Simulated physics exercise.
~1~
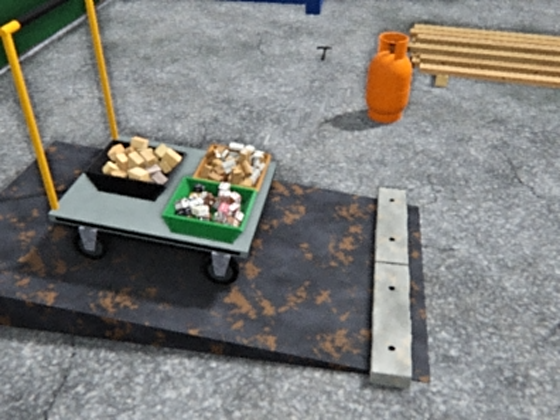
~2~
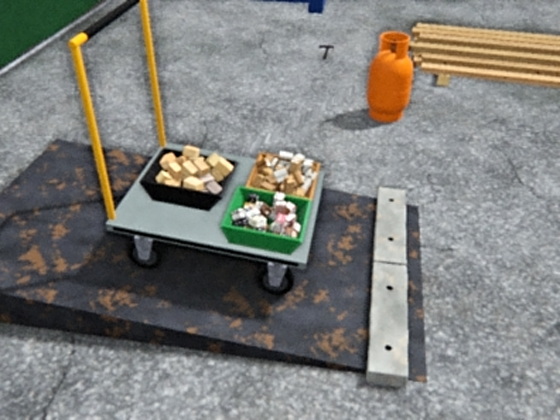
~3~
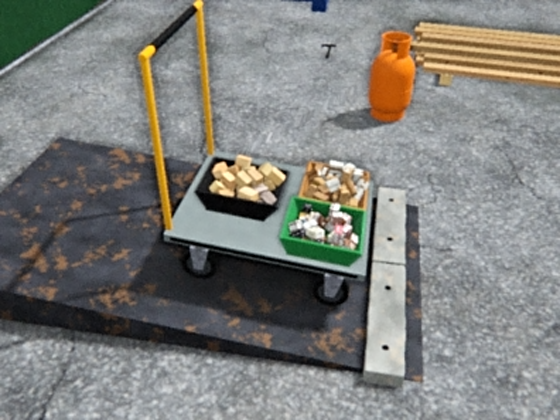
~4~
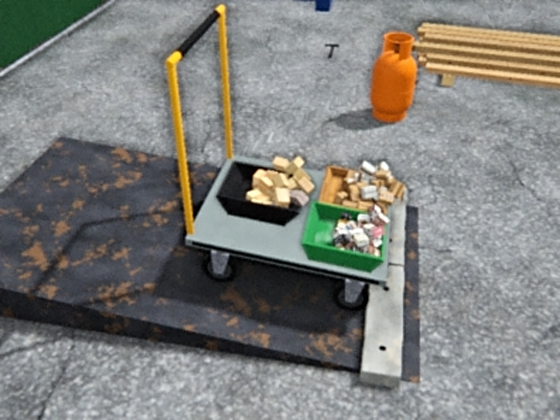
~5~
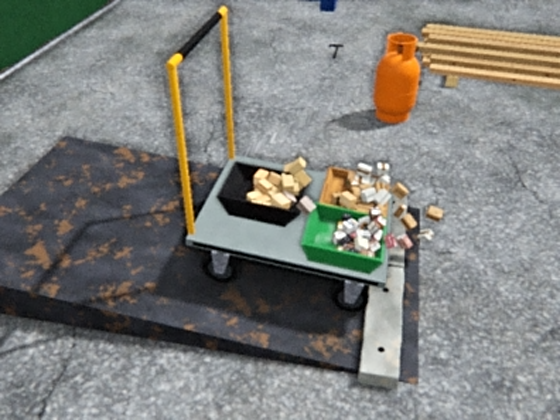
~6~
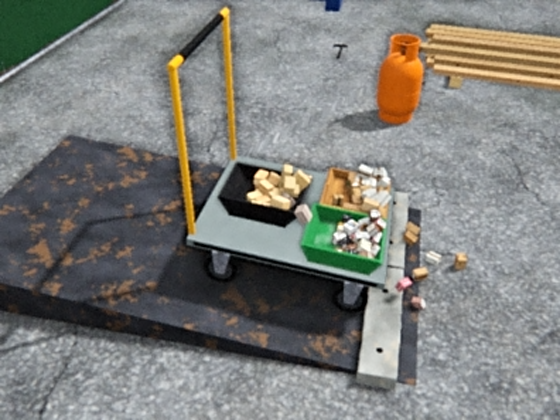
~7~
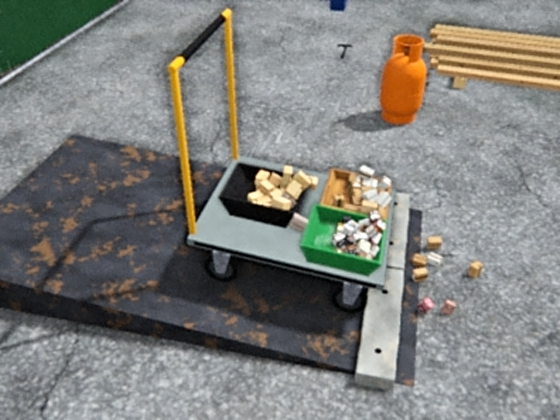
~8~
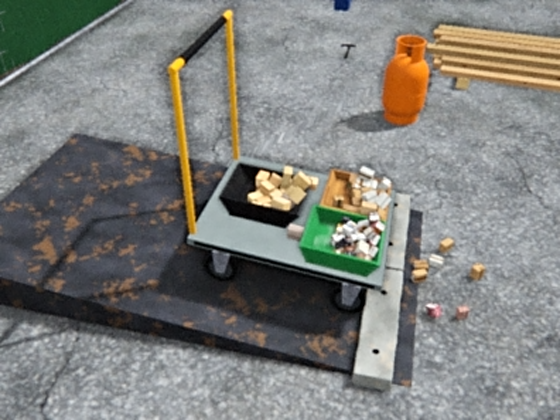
A grey platform trolley with a tall yellow handle stands on a dark, rust-patched ramp in a paved yard, seen from above and to one side. It carries a black box of pale wooden blocks, a wooden box of small parcels and a green box of small cartons, while an orange gas cylinder and a slatted bench stand behind. The trolley rolls right, down towards a pale concrete kerb, and stops abruptly against it. The loads lurch forward, and several pieces tumble over the kerb. They settle scattered on the ground at right, while the trolley stays still, its boxes mostly full.
